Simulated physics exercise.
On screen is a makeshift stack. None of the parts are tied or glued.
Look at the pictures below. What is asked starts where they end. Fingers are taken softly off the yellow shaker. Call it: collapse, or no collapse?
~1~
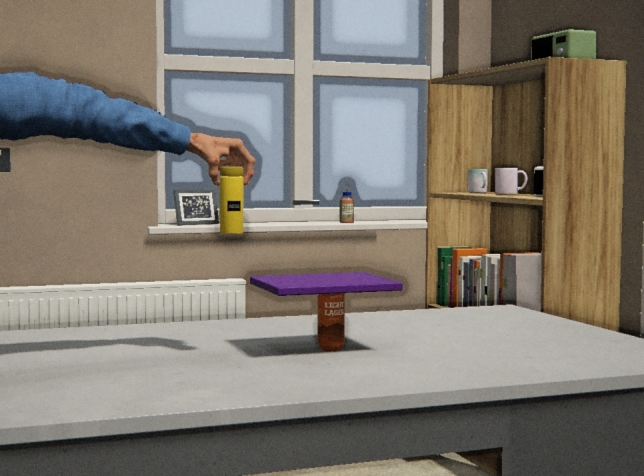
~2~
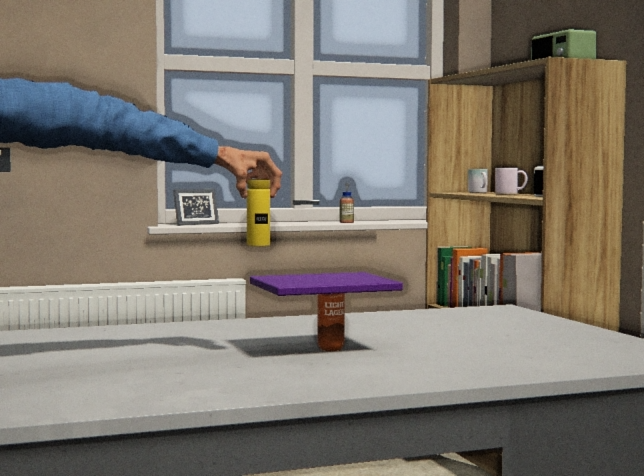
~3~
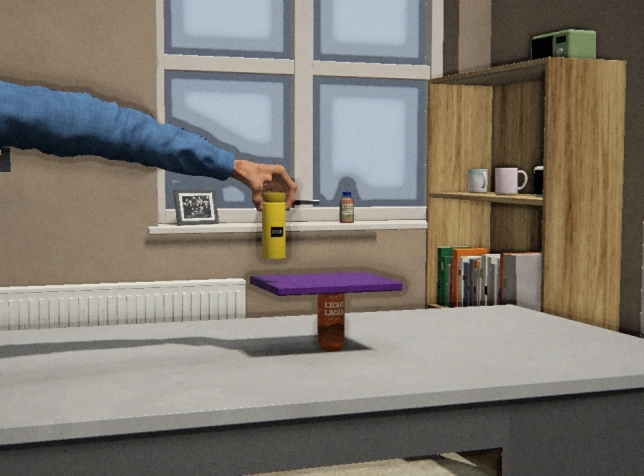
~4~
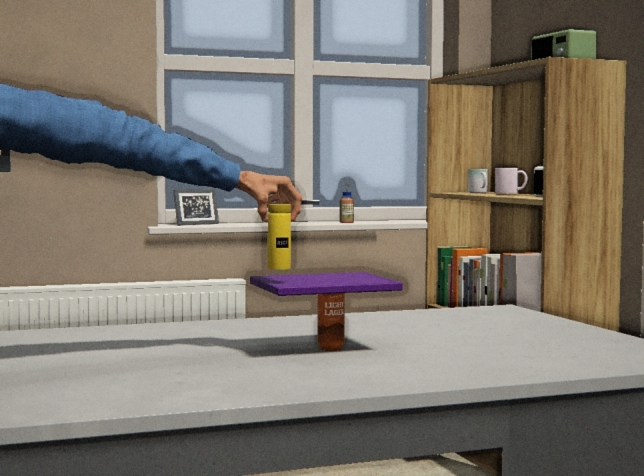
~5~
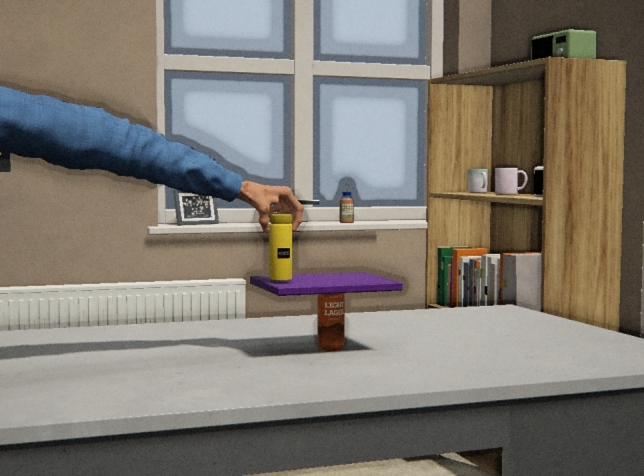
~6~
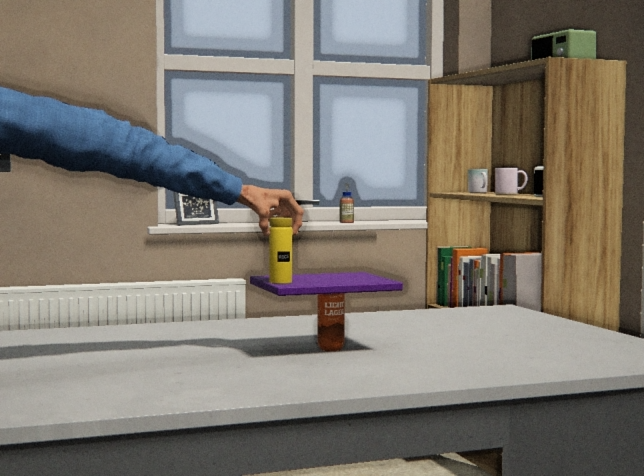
Collapse.
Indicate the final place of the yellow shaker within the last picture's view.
Near (245, 348).
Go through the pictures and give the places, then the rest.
In the first frame, on its way; yellow shaker (232, 200); purple lid (324, 283).
In the second frame, on its way; yellow shaker (258, 213); purple lid (324, 283).
In the third frame, on its way; yellow shaker (274, 225); purple lid (324, 283).
In the fourth frame, on its way; yellow shaker (279, 237); purple lid (324, 283).
In the fifth frame, on its way; yellow shaker (281, 247); purple lid (324, 283).
In the sixth frame, in place under the hand; yellow shaker (281, 250); purple lid (324, 283).
Then, 0.30 s on from there, yellow shaker now fallen; purple lid turned 39° from how it was put.
Then, 0.40 s on from there, purple lid turned 65° from how it was put.
Then, 0.80 s on from there, purple lid now fallen; orange can turned 52° from how it was put.
Then, 0.90 s on from there, orange can now fallen.
In the end, fallen, purple lid, orange can and yellow shaker. At the end, from the last picture's camera, yellow shaker near (245, 348). The stack gives way.
